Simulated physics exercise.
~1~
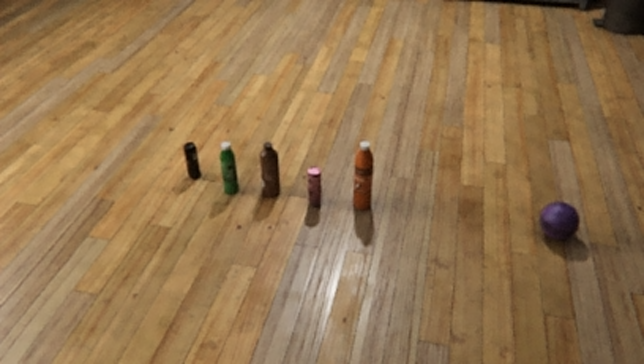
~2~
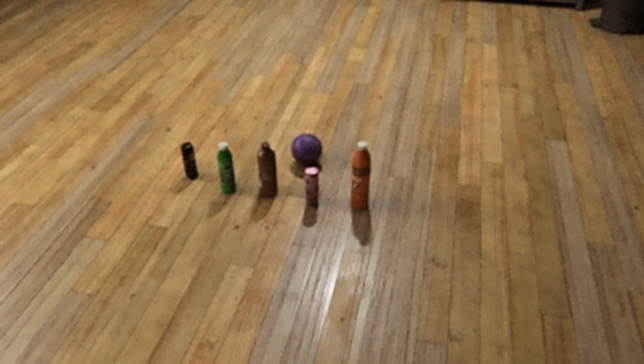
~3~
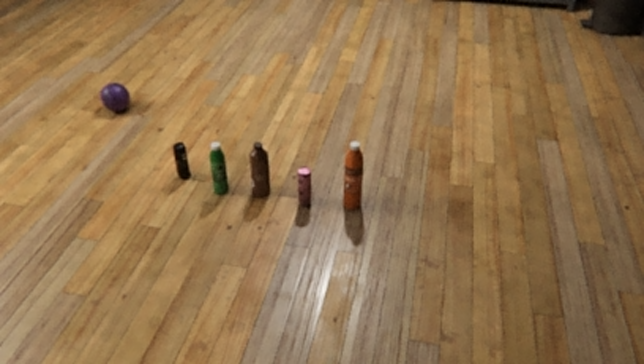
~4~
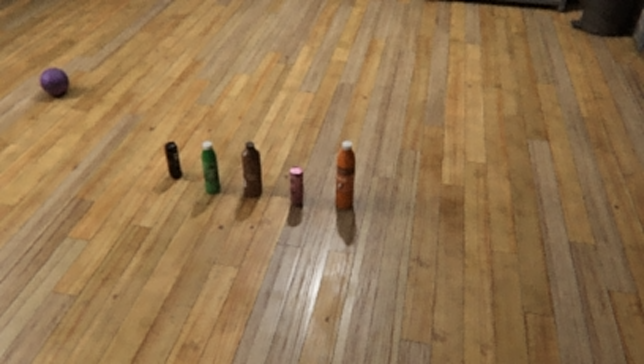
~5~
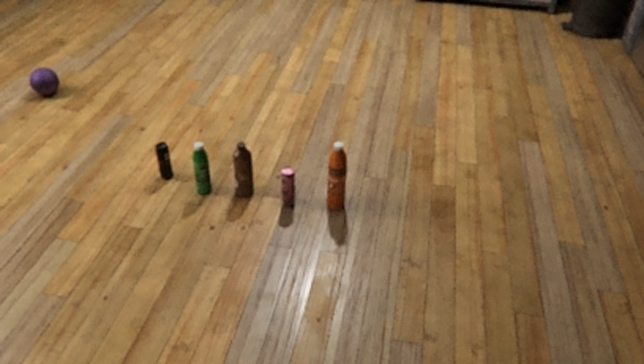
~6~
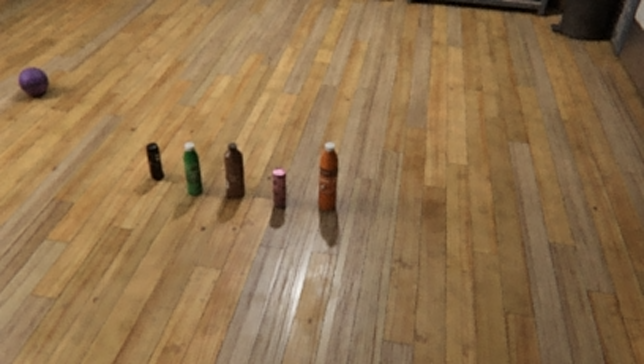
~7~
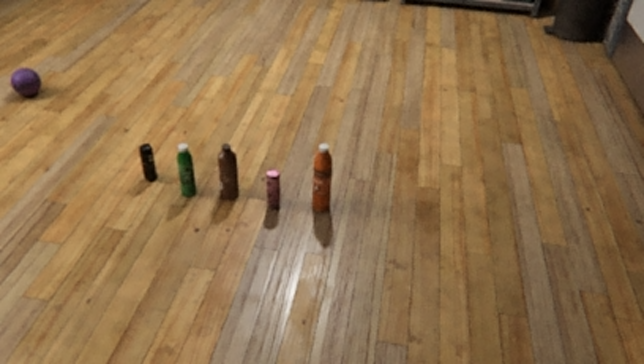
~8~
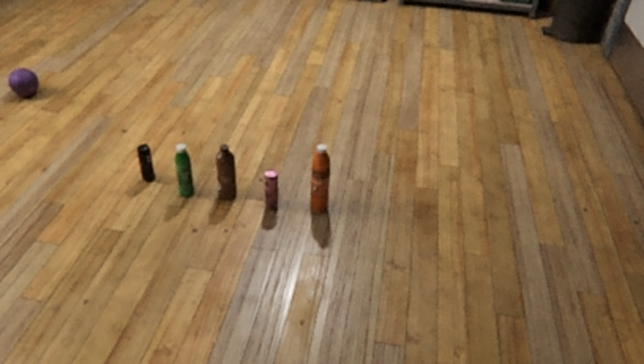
Five bottles and cans stood on a wooden floor as a purple ball rolled in from the right, passed behind the pink can and orange bottle, and slowed to rest at the far left, leaving all five upright.
